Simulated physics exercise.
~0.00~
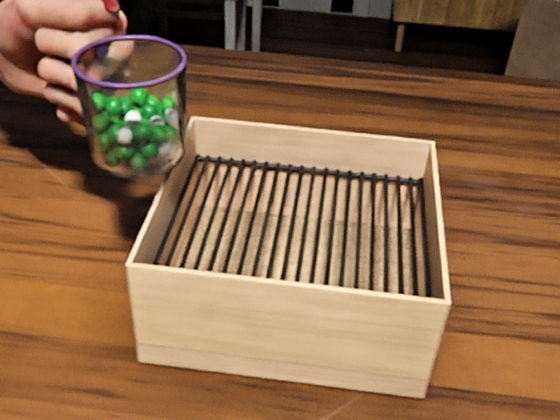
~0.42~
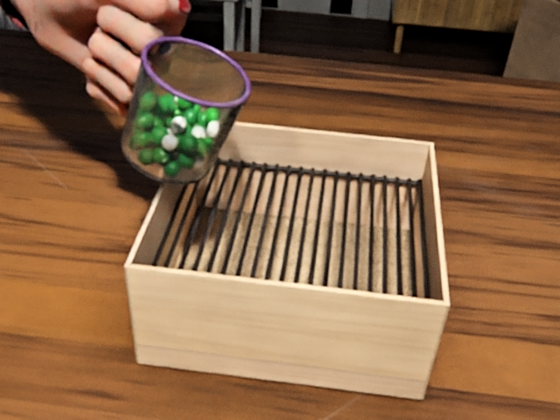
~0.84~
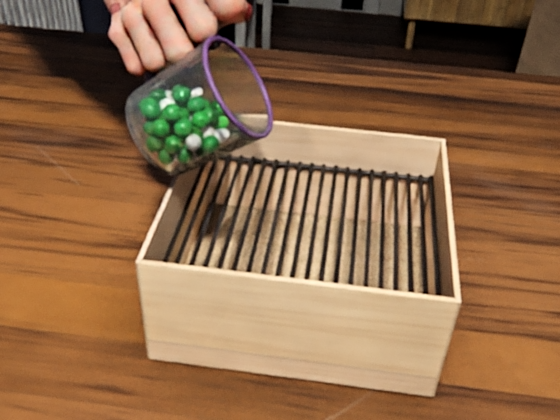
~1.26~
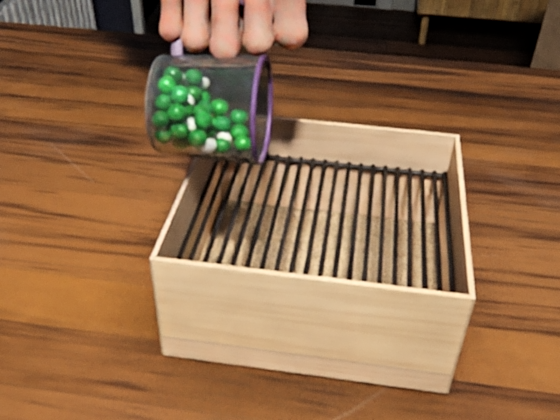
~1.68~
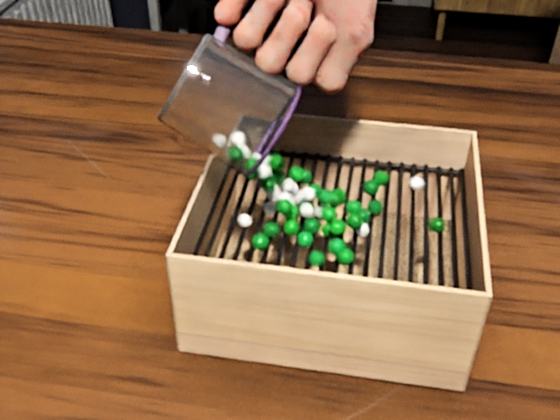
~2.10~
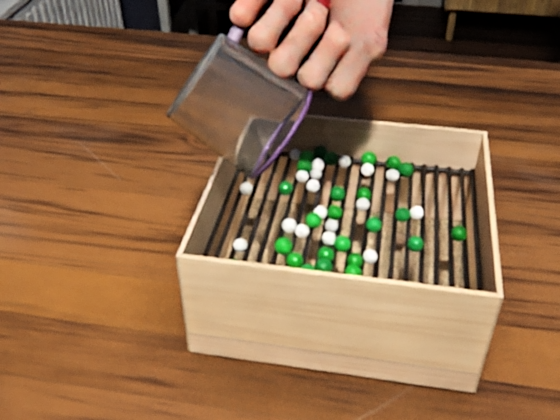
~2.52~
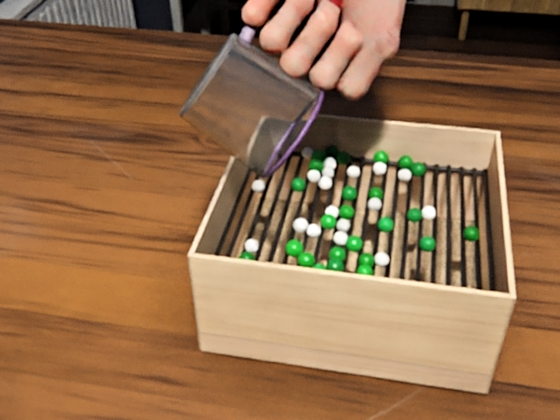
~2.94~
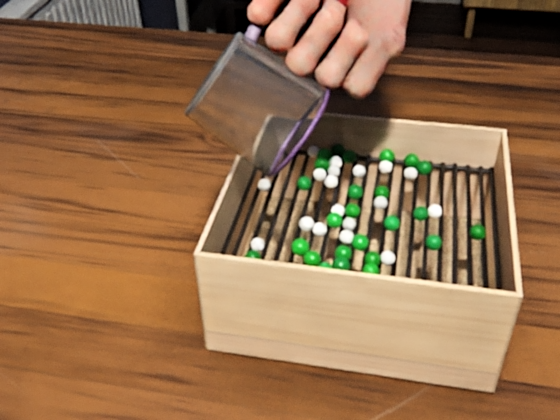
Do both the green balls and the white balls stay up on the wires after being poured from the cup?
Yes, both colours stay up on the wires. The green and white balls lie scattered across them, and neither colour drops through into the box.
Hand-held clear cup tipping over a wooden box, spilling green and white balls onto dark wires, where they all come to rest.
